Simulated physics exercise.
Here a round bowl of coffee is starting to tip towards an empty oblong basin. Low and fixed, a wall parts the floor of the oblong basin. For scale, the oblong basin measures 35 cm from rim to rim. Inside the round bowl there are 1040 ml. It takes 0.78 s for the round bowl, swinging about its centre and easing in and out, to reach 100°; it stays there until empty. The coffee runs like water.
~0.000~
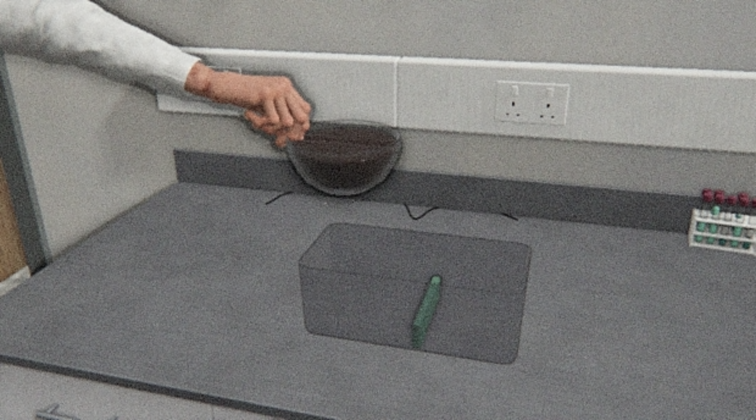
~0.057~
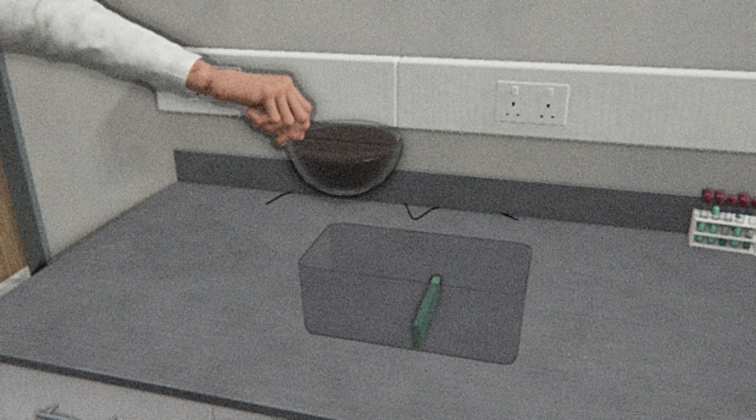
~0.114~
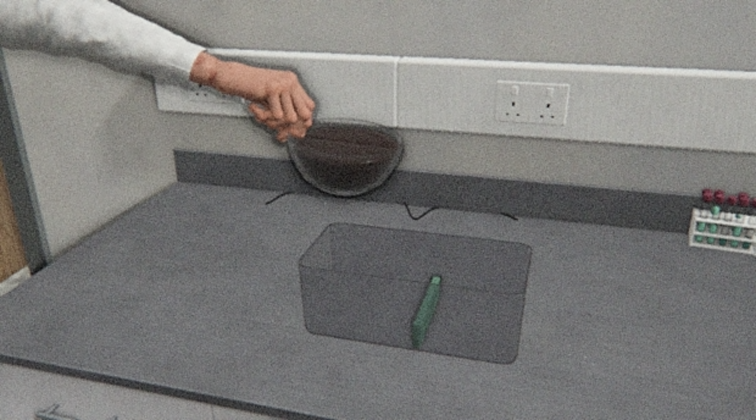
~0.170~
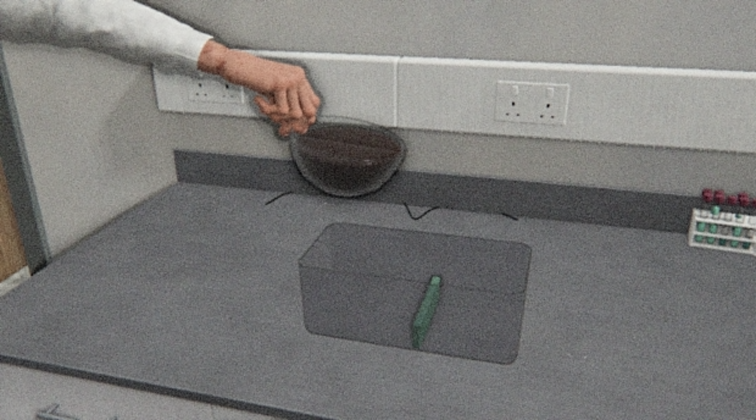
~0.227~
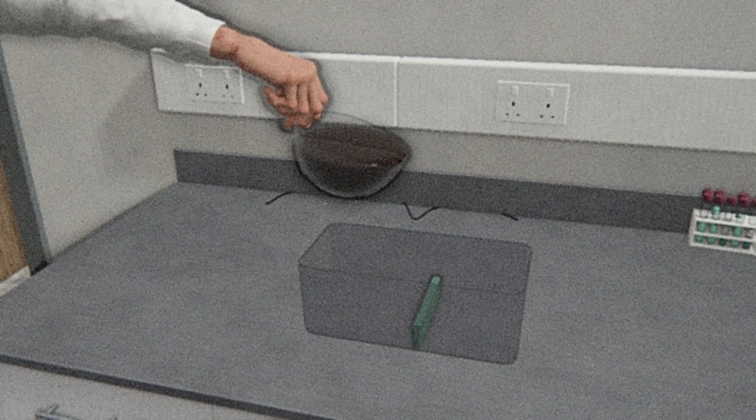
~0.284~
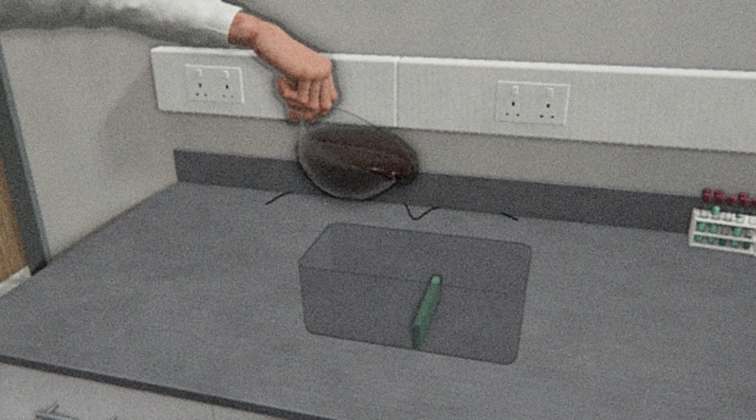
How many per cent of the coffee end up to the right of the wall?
About 62 per cent.
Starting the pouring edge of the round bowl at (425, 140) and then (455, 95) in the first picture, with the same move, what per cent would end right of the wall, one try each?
Some 80 and 65 per cent, in that order.
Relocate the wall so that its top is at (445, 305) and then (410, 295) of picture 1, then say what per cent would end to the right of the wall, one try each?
Around 35 and 85 percent, in that order.
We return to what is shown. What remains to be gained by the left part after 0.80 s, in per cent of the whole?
Around 6 in a hundred.
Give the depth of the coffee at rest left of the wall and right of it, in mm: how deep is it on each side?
Once settled, the left stands around 14 mm and the right around 28 mm.
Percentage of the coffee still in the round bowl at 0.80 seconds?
What remains is about 1 percent of it all.
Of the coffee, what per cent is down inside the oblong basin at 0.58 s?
The basin holds roughly 42 in a hundred parts at that moment.
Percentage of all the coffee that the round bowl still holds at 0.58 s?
20 %.
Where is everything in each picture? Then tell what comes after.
The first picture shows tilt 0°; pouring edge (399, 141); surface from (296, 138) to (398, 146); the oblong basin's rim runs from (314, 243) to (528, 270); the wall's top is at (427, 300).
The second picture shows tilt 1°; pouring edge (399, 143); surface from (296, 138) to (397, 147).
The third picture shows tilt 5°; pouring edge (401, 146); surface from (297, 136) to (399, 149).
The fourth picture shows tilt 11°; pouring edge (402, 153); surface from (299, 136) to (401, 151).
The fifth picture shows tilt 19°; pouring edge (403, 161); surface from (303, 137) to (405, 156); 1 per cent is over the edge.
The sixth picture shows tilt 29°; pouring edge (403, 171); surface from (306, 140) to (402, 163); 7 per cent is over the edge.
By 0.58 s the tilt is 85° and 20 per cent is still to pour, 3 is left of the wall and 40 right of it.
By 0.80 s the tilt is 100° and 1 per cent is still to pour, 31 is left of the wall and 64 right of it.
By 1.03 s the tilt is 100° and 0 per cent is still to pour, 36 is left of the wall and 63 right of it.
By 1.28 s the tilt is 100° and 0 per cent is still to pour, 37 is left of the wall and 62 right of it.
At rest 37 per cent lies left of the wall, 62 right of it and 1 outside.
